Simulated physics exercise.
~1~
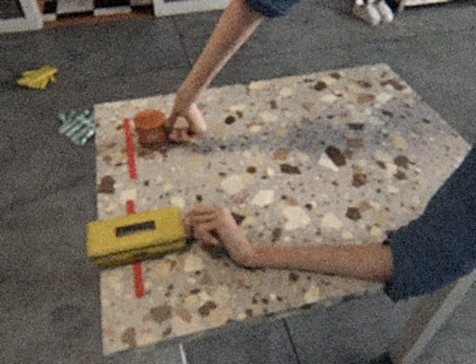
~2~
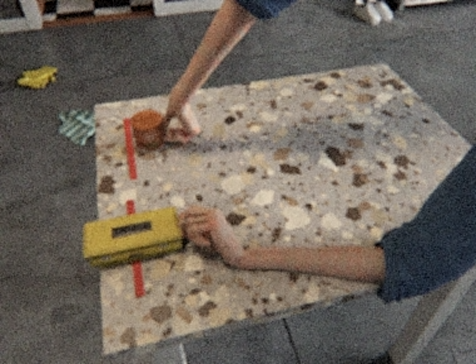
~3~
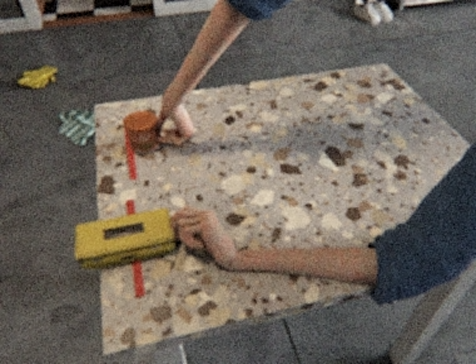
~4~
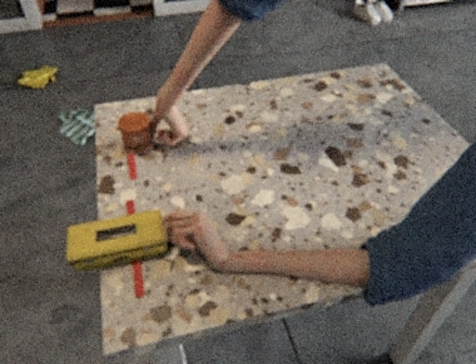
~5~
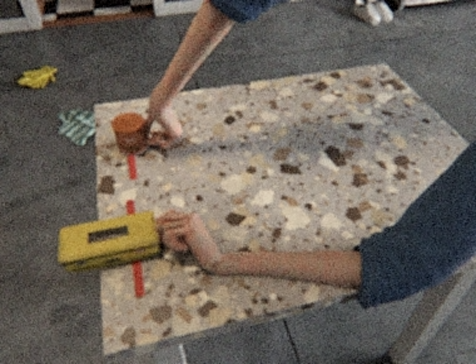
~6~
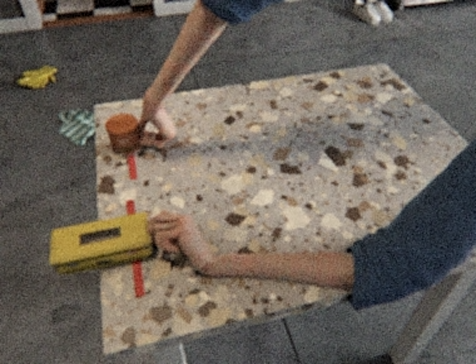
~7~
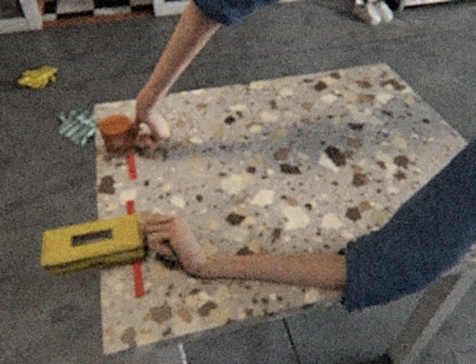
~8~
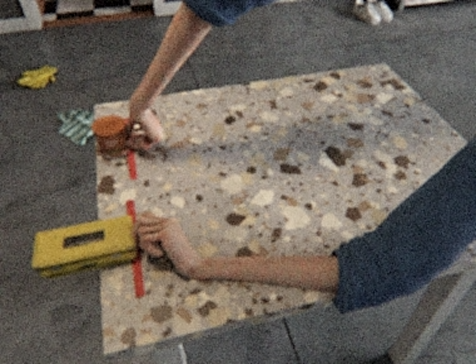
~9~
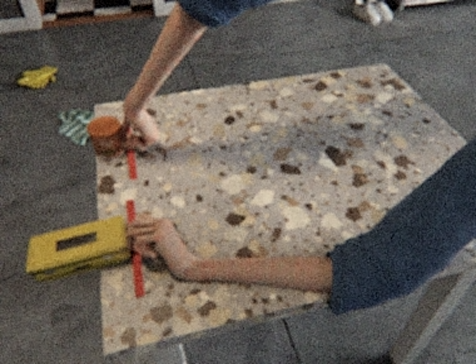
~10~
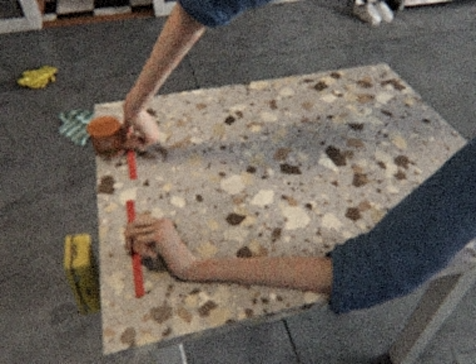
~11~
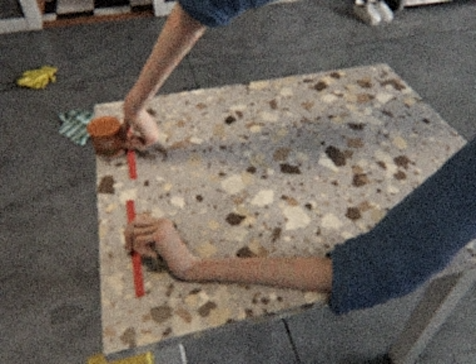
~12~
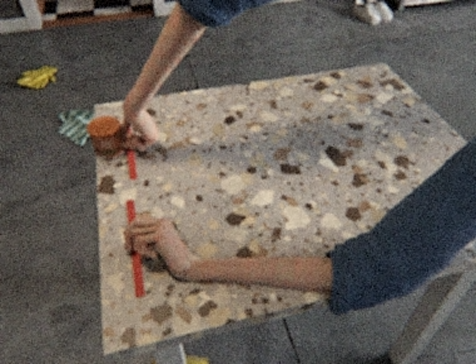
Yellow case and orange tin being pushed left across a speckled table by two hands, the case tipping off the edge, the tin staying on.
